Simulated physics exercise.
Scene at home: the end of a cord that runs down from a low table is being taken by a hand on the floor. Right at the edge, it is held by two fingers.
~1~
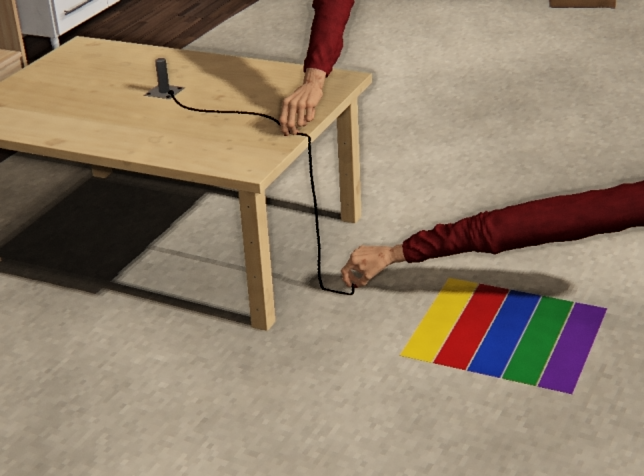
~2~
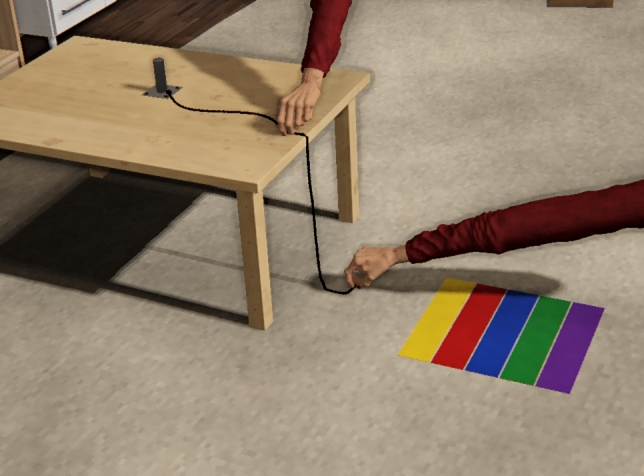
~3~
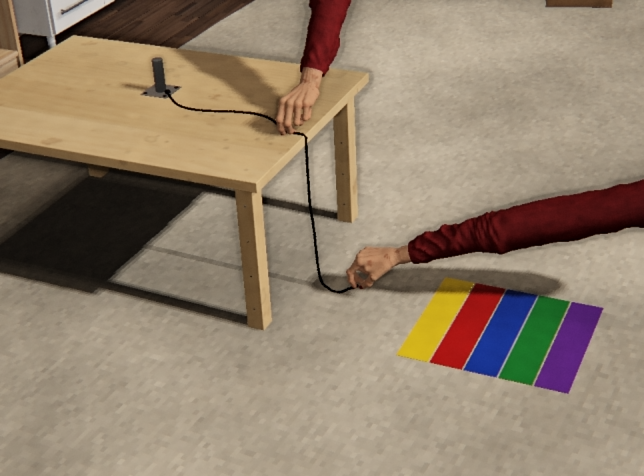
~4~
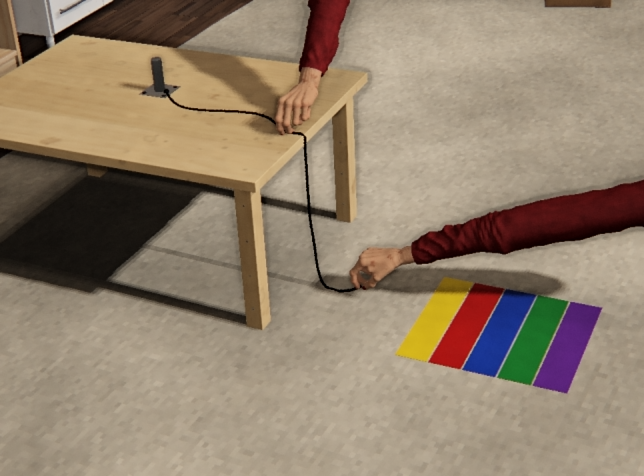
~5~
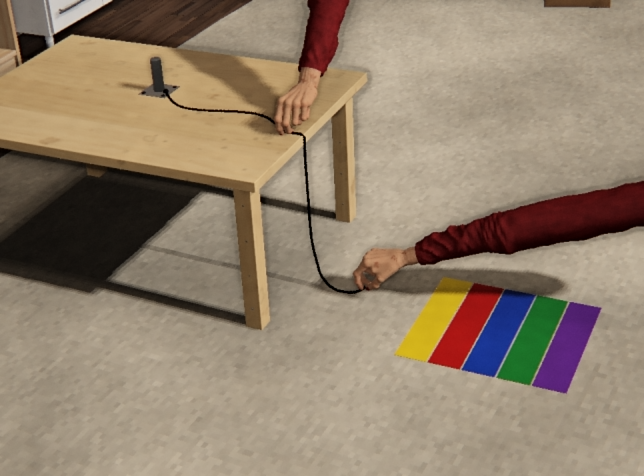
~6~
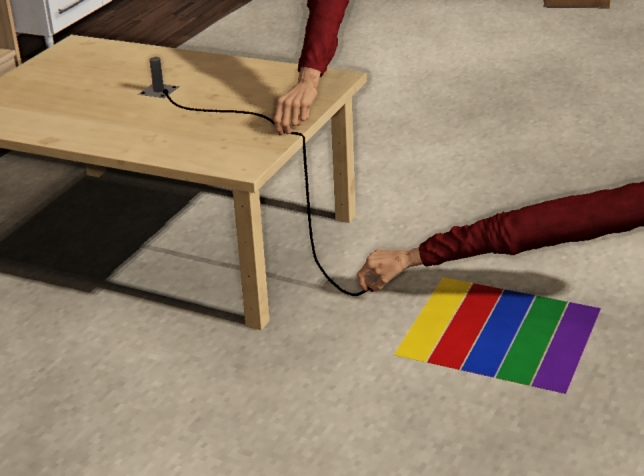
The clip shows a dark cord running across a low wooden table and over its edge, steadied by one hand, while another hand near the floor draws its end slightly right, toward a panel of coloured stripes.
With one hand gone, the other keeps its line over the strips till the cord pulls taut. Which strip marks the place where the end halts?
The red strip does.
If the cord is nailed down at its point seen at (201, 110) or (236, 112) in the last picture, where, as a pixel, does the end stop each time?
The spots come out as (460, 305) and (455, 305), in that order.
Soon after, end near (406, 296); short of the strips.
Then, end near (447, 304); over yellow.
At full stretch, end near (472, 309); over red. It halts on the red strip.
